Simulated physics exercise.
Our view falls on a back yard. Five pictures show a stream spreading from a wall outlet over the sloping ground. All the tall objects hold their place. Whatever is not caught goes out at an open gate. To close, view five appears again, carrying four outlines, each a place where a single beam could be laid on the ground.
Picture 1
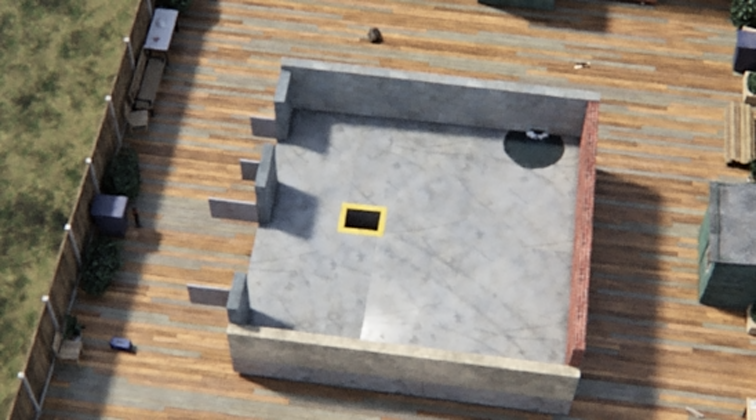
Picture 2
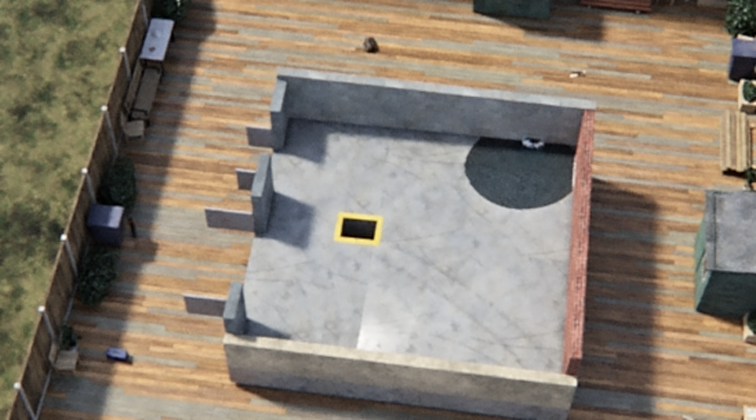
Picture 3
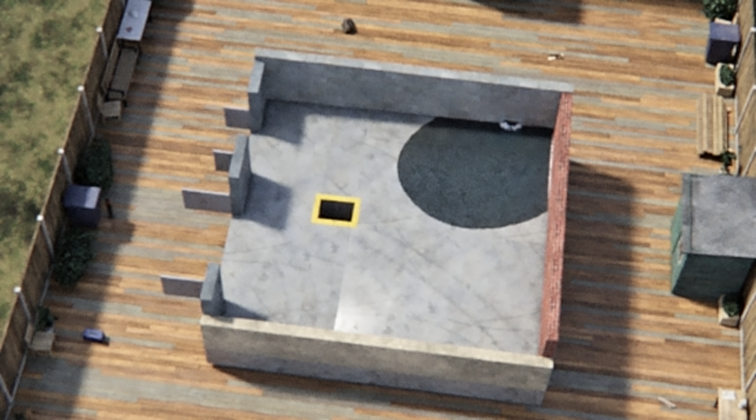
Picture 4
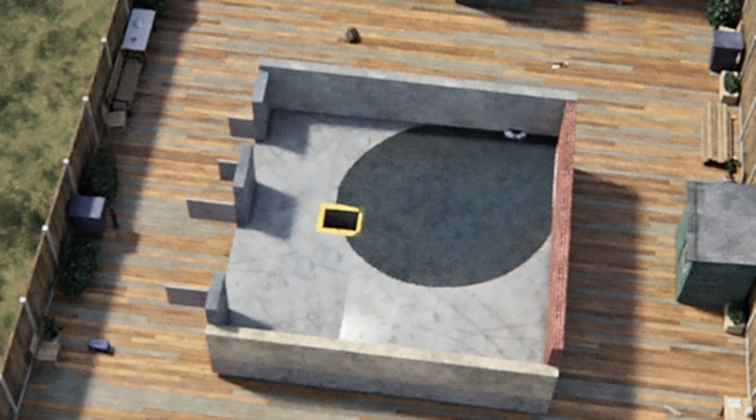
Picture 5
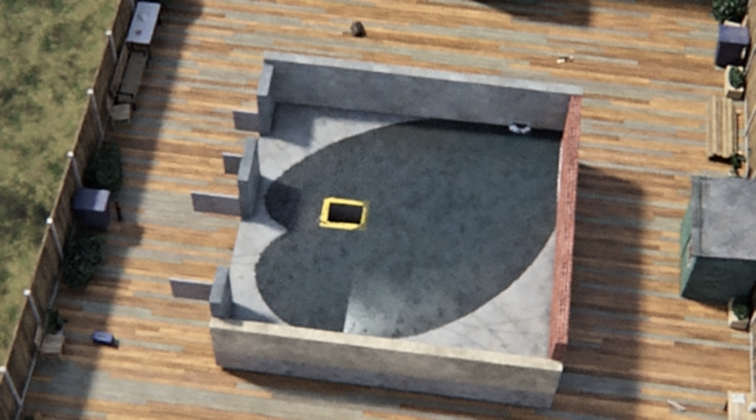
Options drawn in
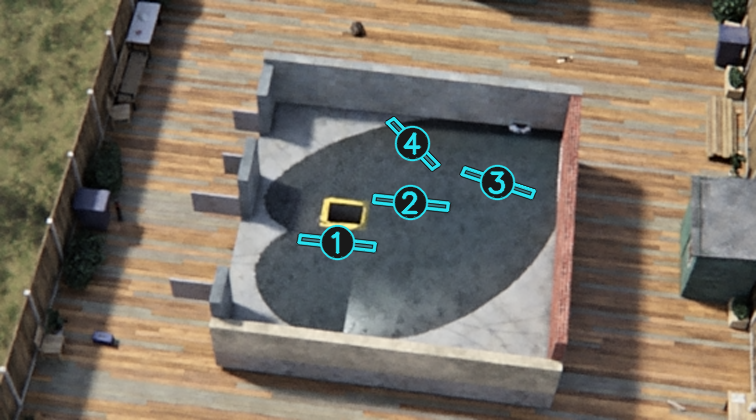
Dark water spreads from the upper right corner of a walled, pale-floored enclosure in a back yard, widening across the floor toward the left, reaching the yellow-framed drain and then surrounding it and touching the gaps in the left wall.
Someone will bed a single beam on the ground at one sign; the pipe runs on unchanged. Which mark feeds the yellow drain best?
Spot 1.
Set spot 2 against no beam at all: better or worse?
Spot 2 is worse.
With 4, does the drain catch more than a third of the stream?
No.
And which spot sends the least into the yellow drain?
That would be 2.
In cyan, 1 from (299, 238) to (374, 247); 2 from (374, 198) to (447, 206); 3 from (463, 171) to (532, 194); 4 from (390, 120) to (435, 166).
With 1, about 27 % of the stream goes into the yellow drain, about 73 % out by the gates.
With 2, about 11 % of the stream goes into the yellow drain, about 89 % out by the gates.
With 3, about 16 % of the stream goes into the yellow drain, about 84 % out by the gates.
With 4, about 20 % of the stream goes into the yellow drain, about 80 % out by the gates.
